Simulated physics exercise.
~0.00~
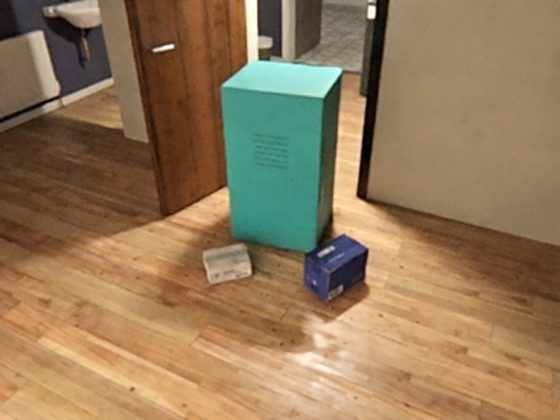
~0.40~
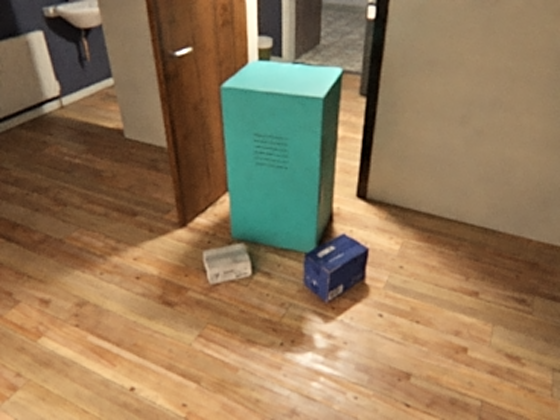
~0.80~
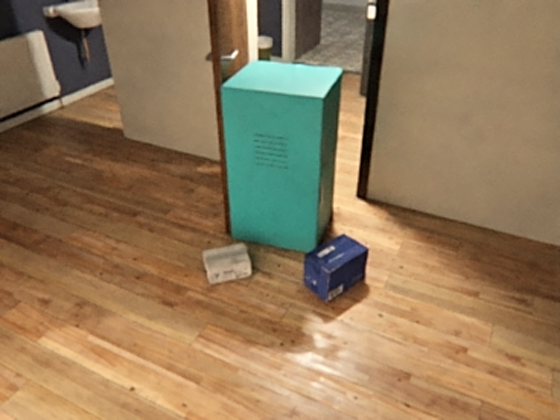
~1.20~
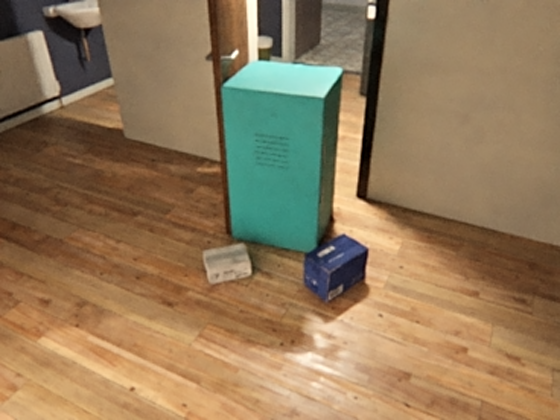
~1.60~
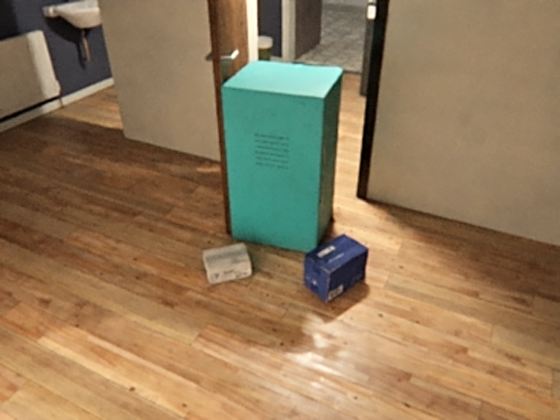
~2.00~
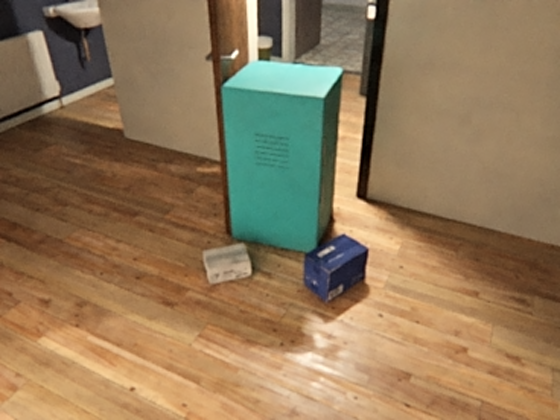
In a wood-floored room, a door swings partly closed and stops behind a turquoise cabinet.
